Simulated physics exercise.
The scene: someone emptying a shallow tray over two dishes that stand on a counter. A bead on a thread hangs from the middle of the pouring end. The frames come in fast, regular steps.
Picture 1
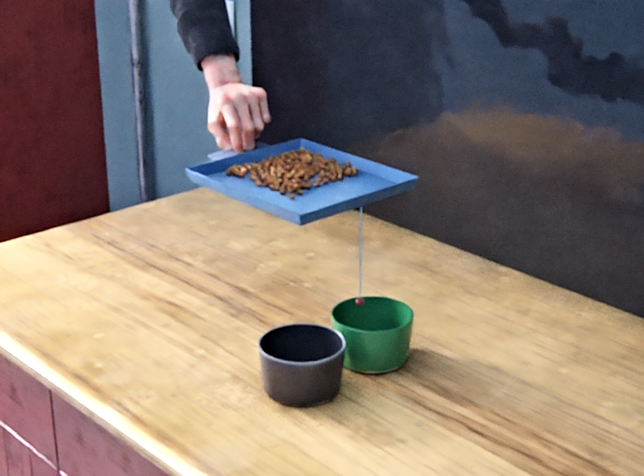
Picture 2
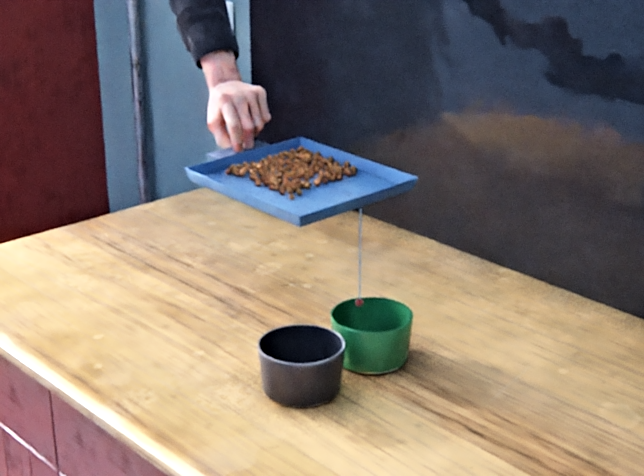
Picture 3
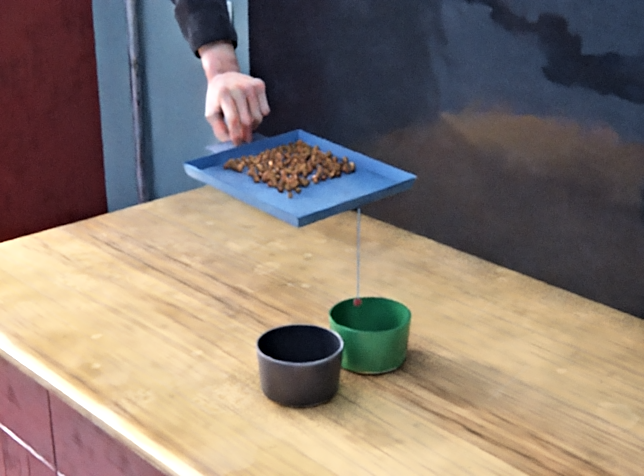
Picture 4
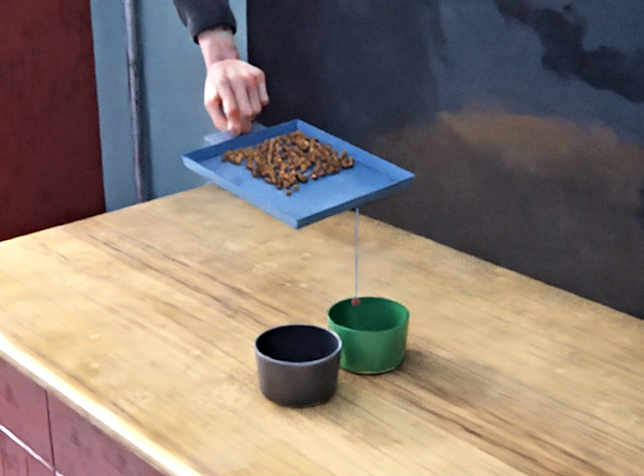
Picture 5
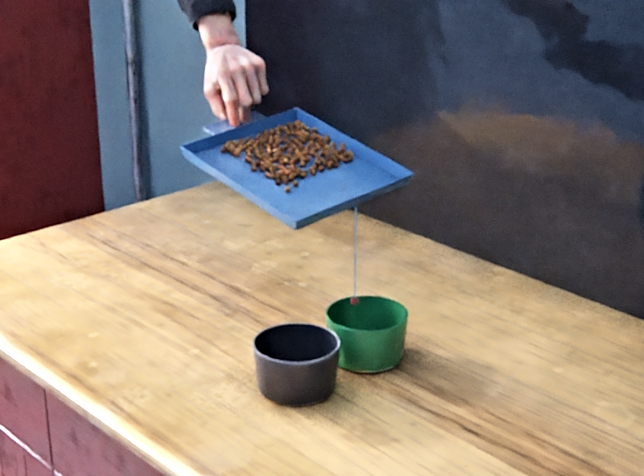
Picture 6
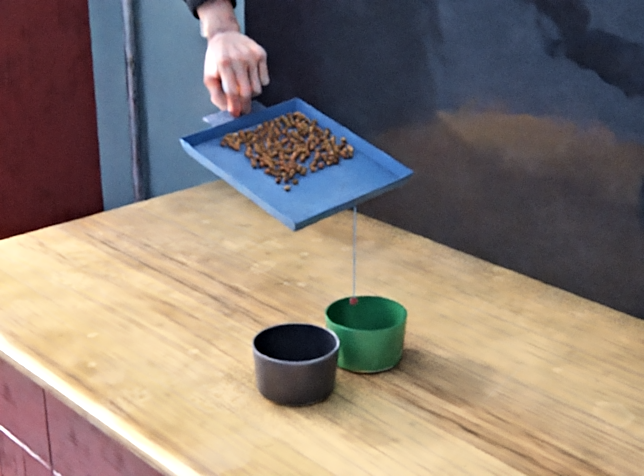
A blue tray holding small brown pieces starts nearly level, then tilts gradually as a hand raises its back edge, its near left corner lowest, above a dark bowl and a green bowl on a wooden counter.
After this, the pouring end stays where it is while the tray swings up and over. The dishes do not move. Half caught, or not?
Together they catch the larger part.
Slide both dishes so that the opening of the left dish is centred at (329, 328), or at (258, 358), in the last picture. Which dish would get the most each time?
At the first place the left one, at the second the right dish.
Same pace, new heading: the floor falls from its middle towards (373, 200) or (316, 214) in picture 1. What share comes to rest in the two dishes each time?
Roughly 30 per cent, and 100 per cent.
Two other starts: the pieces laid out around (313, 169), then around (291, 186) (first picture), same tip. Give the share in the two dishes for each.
In turn 70 and 80 in a hundred.
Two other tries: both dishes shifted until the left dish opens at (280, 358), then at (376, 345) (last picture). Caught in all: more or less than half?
One: More than half. Two: Below a half.
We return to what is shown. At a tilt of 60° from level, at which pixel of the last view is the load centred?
Near (321, 212).
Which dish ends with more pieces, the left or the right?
Fuller: The left-hand dish.
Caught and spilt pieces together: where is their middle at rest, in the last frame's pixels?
Around (310, 381).
Just after the last frame, tray tipped steeply; the larger part on the tray; about a tenth in the left dish; just a few in the right dish; just a few outside both; about a tenth in the air.
A moment on, tray tipped right over; roughly a quarter on the tray; roughly a third in the left dish; about a tenth in the right dish; about a tenth outside both; roughly a quarter in the air.
Further on, tray tipped past a quarter turn; roughly two thirds in the left dish; about a tenth in the right dish; roughly a quarter outside both.
When it is over, tray tipped past a quarter turn; roughly two thirds in the left dish; about a tenth in the right dish; roughly a quarter outside both.
